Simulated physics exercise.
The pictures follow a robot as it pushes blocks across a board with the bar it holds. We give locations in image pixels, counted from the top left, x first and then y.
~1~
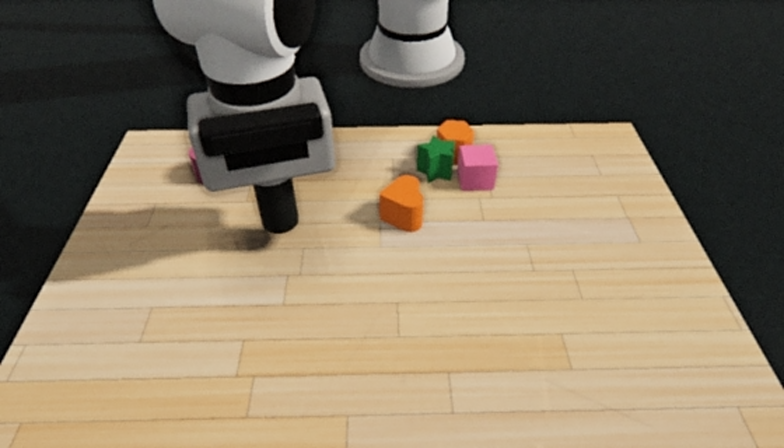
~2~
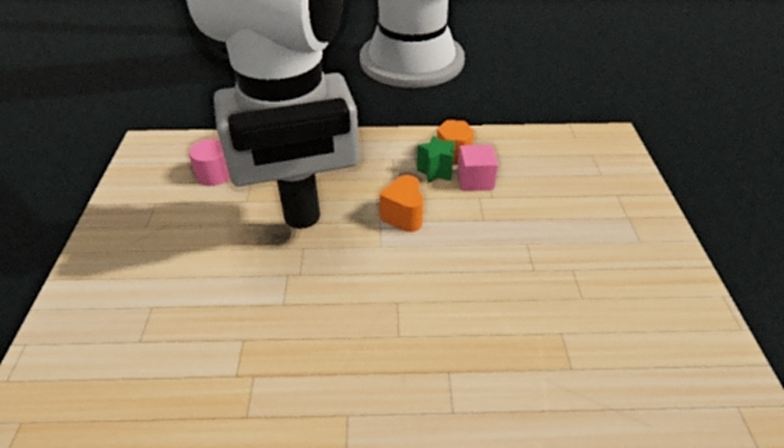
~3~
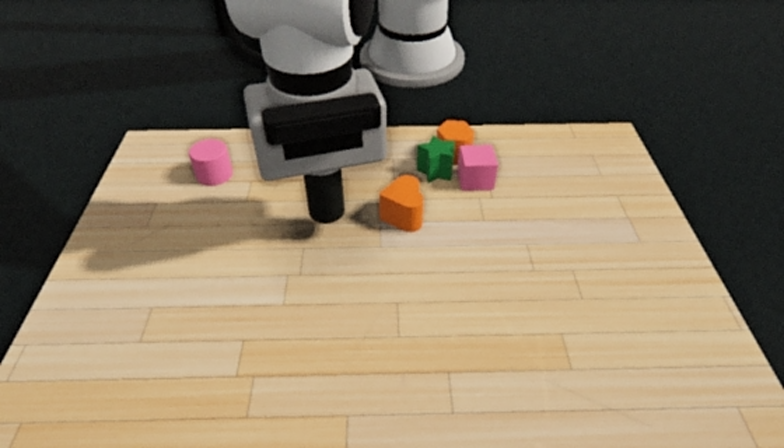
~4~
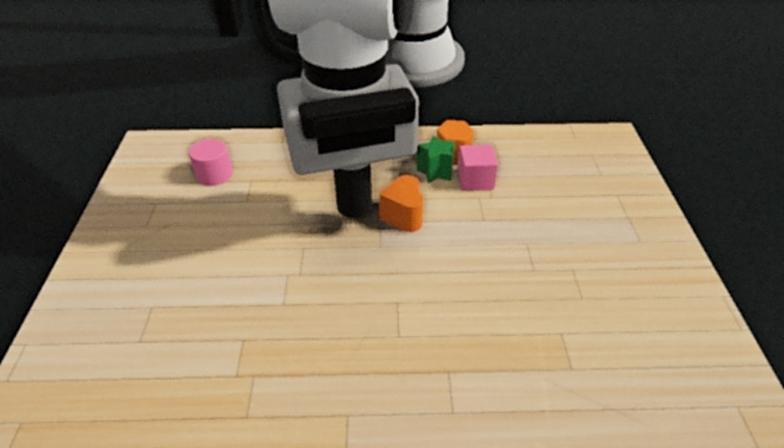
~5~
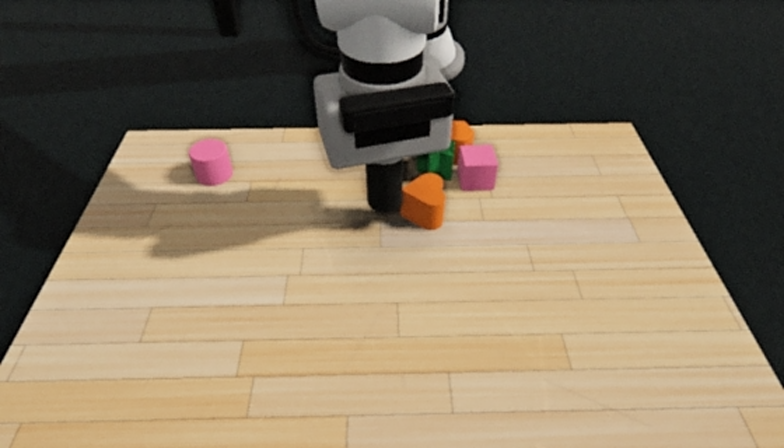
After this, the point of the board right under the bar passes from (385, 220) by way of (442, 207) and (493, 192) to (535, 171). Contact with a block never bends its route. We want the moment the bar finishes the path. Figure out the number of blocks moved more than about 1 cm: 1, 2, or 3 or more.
The push moves two blocks more than 1 cm.
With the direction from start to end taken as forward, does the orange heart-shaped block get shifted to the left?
No.
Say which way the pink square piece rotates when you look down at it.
Viewed from above: Anti-clockwise.
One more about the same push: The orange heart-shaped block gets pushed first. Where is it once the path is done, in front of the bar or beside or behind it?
It ends up beside or behind the bar.
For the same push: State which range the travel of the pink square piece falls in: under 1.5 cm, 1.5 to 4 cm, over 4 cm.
By the end of the path, it will have gone between 1.5 and 4 cm.
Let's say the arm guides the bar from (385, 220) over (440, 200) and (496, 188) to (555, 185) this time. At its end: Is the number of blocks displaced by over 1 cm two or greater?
That would be a yes.
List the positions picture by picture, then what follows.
The first frame shows lower end of the bar (281, 222), tops of blocks, orange heart-shaped block (404, 191), green star-shaped block (438, 146), pink square piece (479, 154).
The second frame shows bar (302, 217), blocks as before.
The third frame shows bar (327, 212), blocks as before.
The fourth frame shows bar (355, 206), blocks as before.
The fifth frame shows bar (385, 201), orange heart-shaped block (427, 188), green star-shaped block partly hidden, pink square piece (479, 154).
The first path, step by step. One third of the way, bar (443, 188); orange heart-shaped block (479, 186), turned 55° clockwise.
Two thirds of the way, bar (497, 173); orange heart-shaped block (517, 187), turned 110° clockwise; pink square piece (486, 146), turned 20° anticlockwise.
At the end, bar (539, 153); orange heart-shaped block (517, 187), turned 110° clockwise; green star-shaped block not moved; pink square piece (487, 144), turned 30° anticlockwise.
